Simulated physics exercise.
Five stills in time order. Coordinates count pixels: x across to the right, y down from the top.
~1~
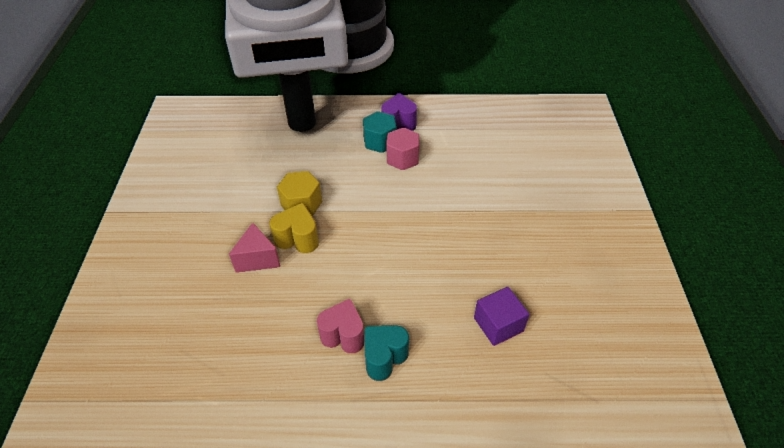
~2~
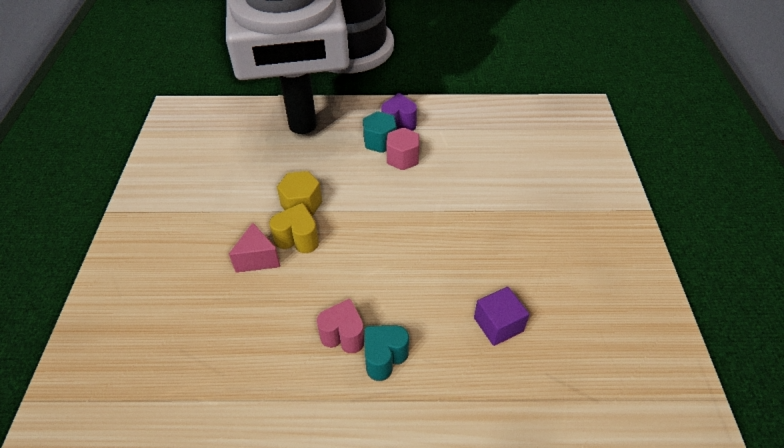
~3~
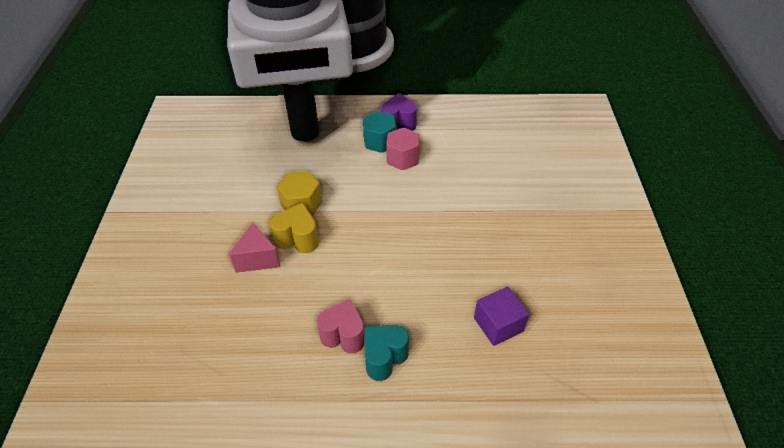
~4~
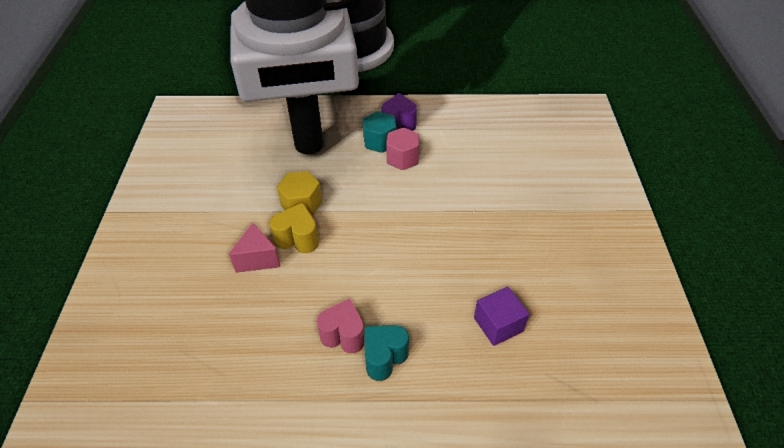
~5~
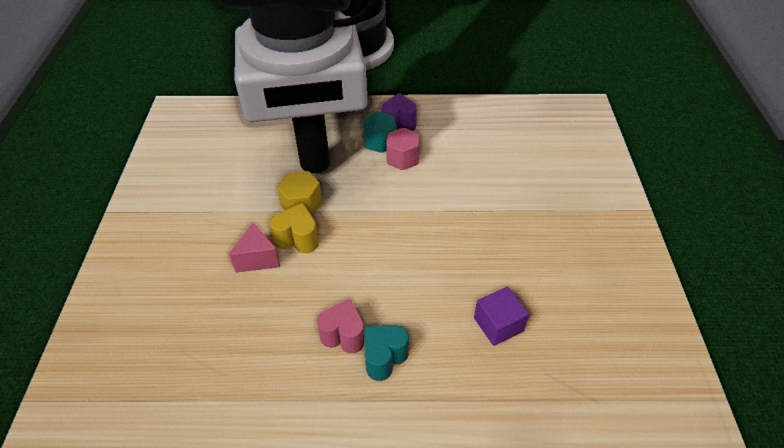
A grey and white robot arm with a black peg stands at the back of a pale wooden table on a green floor, seen from above and in front. Yellow and pink blocks sit left of centre, teal, purple and pink ones at the back, pink and teal hearts near the front, and a purple cube to the right. The peg slides slowly forward and slightly right toward the yellow hexagon, while the blocks and camera stay still.
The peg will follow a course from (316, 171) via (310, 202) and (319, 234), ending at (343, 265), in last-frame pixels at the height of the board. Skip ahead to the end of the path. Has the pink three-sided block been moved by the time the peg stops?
Yes, I think so.
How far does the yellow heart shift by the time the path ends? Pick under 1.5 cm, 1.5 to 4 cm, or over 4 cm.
I reckon it covers more than 4 cm.
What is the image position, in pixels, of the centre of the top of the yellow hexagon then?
Its top middle will sit at (301, 260).
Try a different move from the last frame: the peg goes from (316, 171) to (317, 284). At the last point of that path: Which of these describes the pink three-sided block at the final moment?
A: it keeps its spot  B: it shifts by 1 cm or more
Letter B.
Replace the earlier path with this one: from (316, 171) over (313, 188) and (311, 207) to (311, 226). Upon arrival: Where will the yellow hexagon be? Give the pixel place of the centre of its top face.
The middle of its upper face should be somewhere near (290, 236).
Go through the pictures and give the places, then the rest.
In the first picture, peg's lower end (302, 123); pink three-sided block (252, 241); yellow heart (294, 219); yellow hexagon (298, 184); pink heart (341, 319).
In the second picture, peg (303, 126); blocks still.
In the third picture, peg (305, 133); blocks still.
In the fourth picture, peg (309, 145); blocks still.
In the fifth picture, peg (315, 164); pink three-sided block (252, 241); yellow heart (294, 219); yellow hexagon (298, 184); pink heart (341, 319).
The first path, step by step. One third of the way, peg (309, 195); pink three-sided block (250, 244); yellow heart (289, 239), turned 20° clockwise; yellow hexagon (295, 210).
Two thirds of the way, peg (318, 228); pink three-sided block (244, 250), turned 50° clockwise; yellow heart (276, 272), turned 45° clockwise; yellow hexagon (295, 243), turned 20° clockwise.
At the end, peg (342, 258); pink three-sided block (244, 251), turned 50° clockwise; yellow heart (266, 282), turned 75° clockwise; yellow hexagon (301, 260), turned 50° clockwise; pink heart still.
